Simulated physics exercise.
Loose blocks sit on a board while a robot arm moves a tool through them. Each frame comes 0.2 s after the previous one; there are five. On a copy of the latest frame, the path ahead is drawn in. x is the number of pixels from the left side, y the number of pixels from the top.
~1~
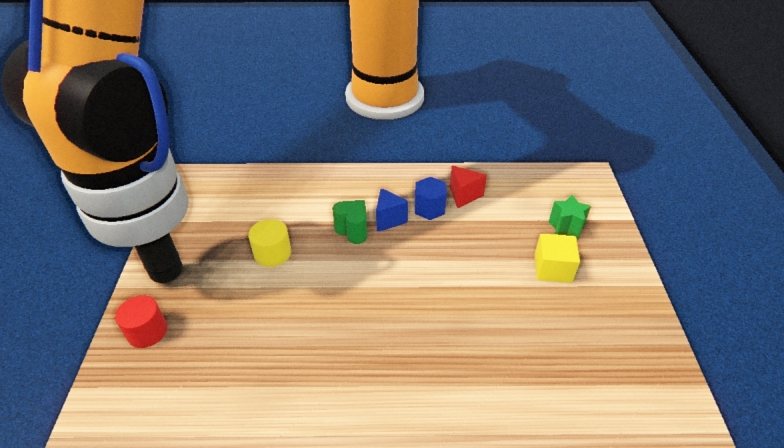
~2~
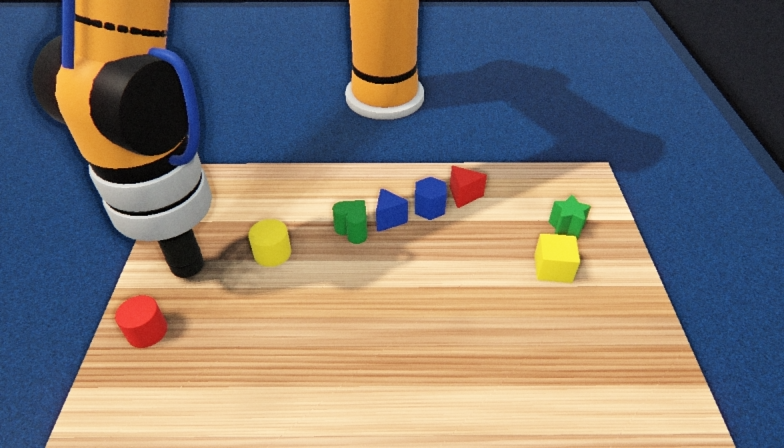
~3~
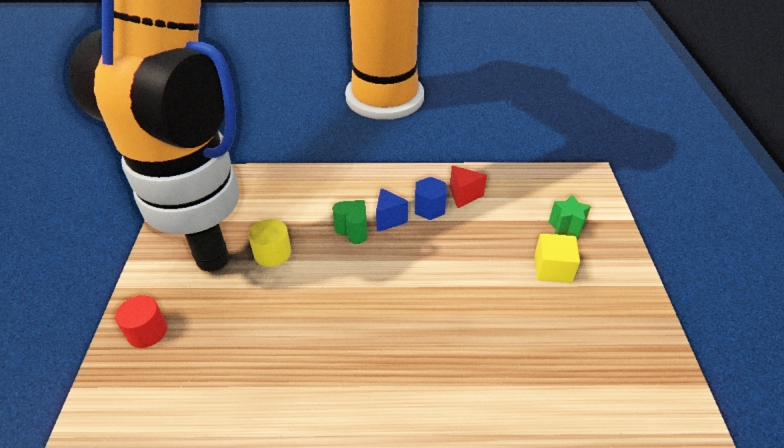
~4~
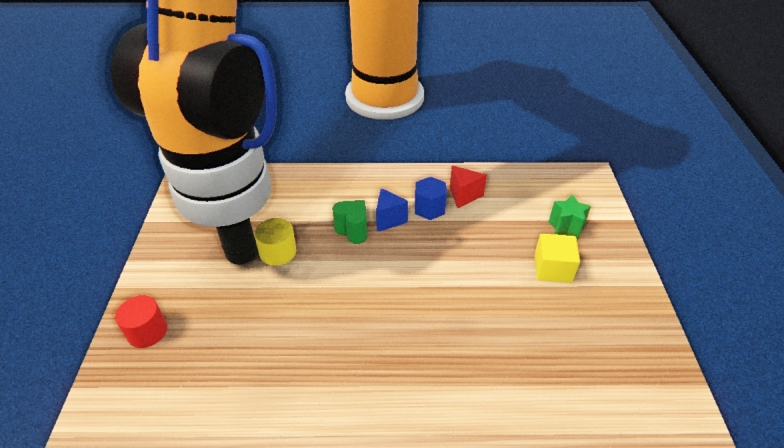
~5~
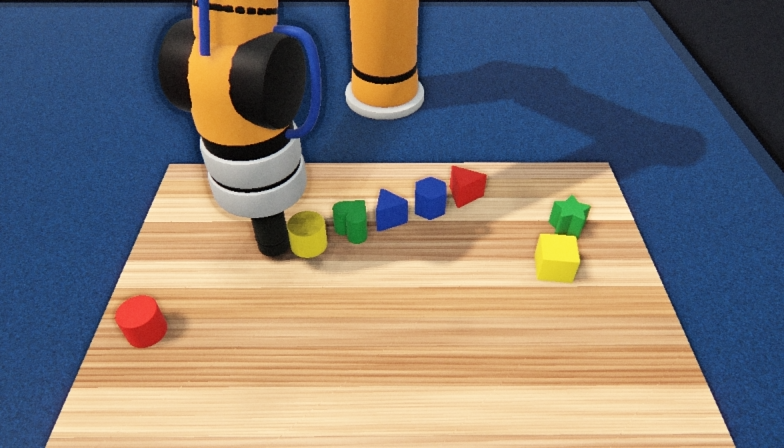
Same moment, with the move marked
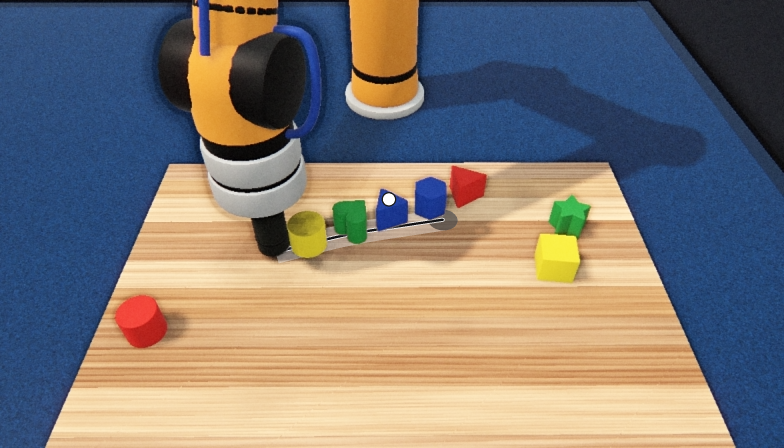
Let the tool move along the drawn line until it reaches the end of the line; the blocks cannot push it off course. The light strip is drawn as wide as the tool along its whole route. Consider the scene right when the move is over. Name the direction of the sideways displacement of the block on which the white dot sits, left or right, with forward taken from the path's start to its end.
Off to the right side.
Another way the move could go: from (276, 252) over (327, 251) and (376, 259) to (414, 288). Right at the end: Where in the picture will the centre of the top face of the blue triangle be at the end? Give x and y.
The blue triangle ends near (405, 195).
Path on the board, from (276, 252) via (361, 232), ending at (443, 220); the dot is on the blue triangle.
The first path, step by step. One third of the way, tool (334, 231); yellow circular block (362, 204); green heart-shaped block (388, 193), turned 20° clockwise; blue triangle (413, 197); blue hexagon (435, 186).
Two thirds of the way, tool (389, 222); yellow circular block (403, 186); green heart-shaped block (424, 168), turned 40° clockwise; blue triangle (428, 197), turned 25° clockwise; blue hexagon (446, 184), turned 30° anticlockwise; red triangle (469, 174).
At the end, tool (443, 214); yellow circular block (414, 180); green heart-shaped block (429, 160), turned 60° clockwise; blue triangle (471, 197), turned 20° anticlockwise; blue hexagon (467, 177), turned 60° anticlockwise; red triangle (480, 163), turned 45° anticlockwise.
